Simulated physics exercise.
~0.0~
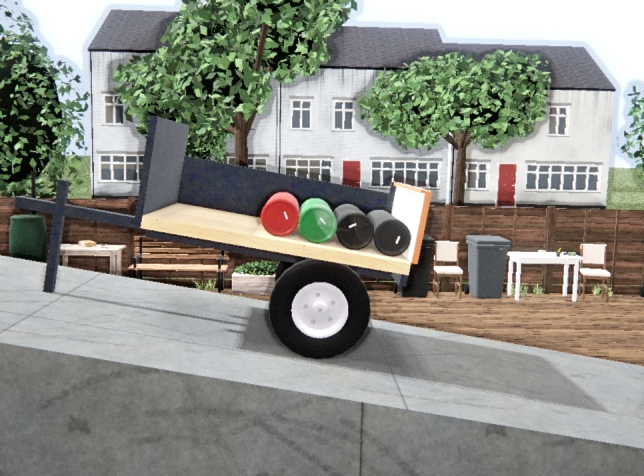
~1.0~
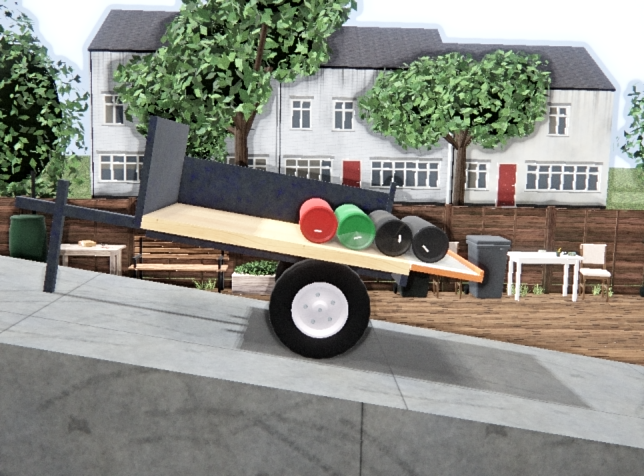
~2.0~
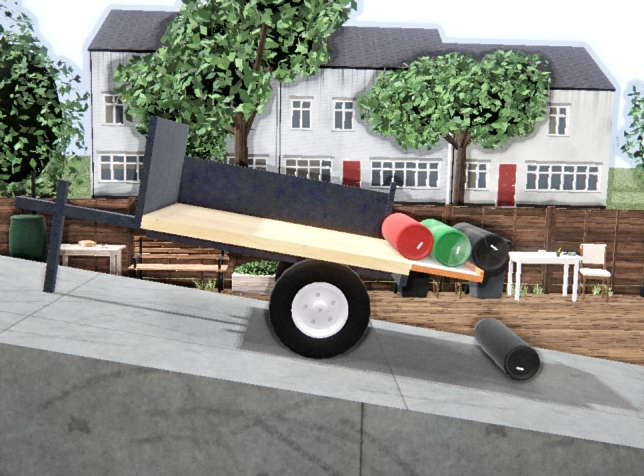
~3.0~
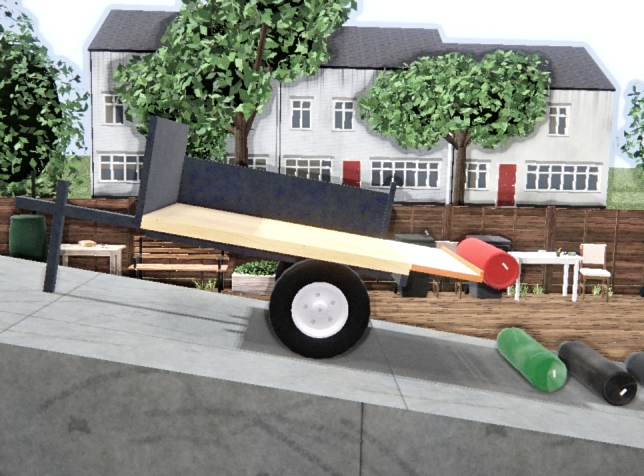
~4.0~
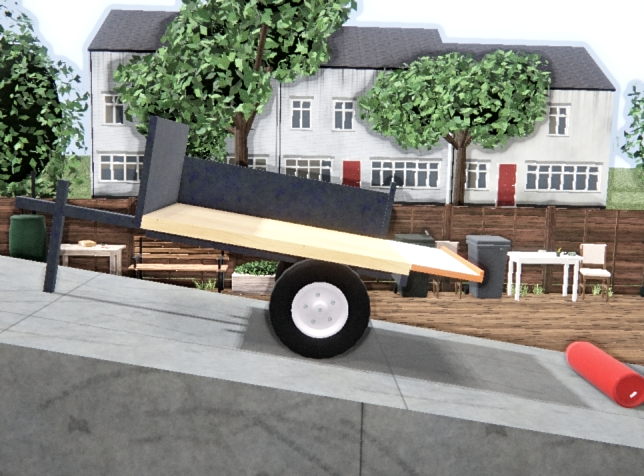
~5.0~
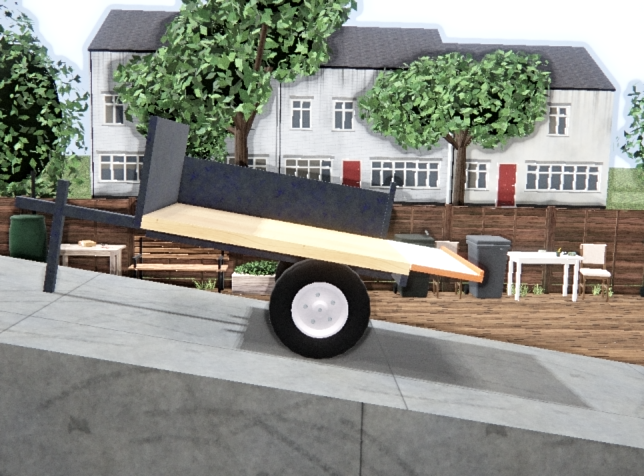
Four cylinders, one red, one green and two black, rest against the raised tailgate of a trailer standing nose-up on a sloping ramp, with white houses and trees behind. The tailgate swings down to the right and stops as a sloping extension of the bed, and the cylinders begin rolling toward it. The front black one drops onto the ramp first, while the others follow close behind. The second black one and the green one come off next, then the red one tips over the edge last. All roll away down the ramp to the right, leaving the trailer empty and still.
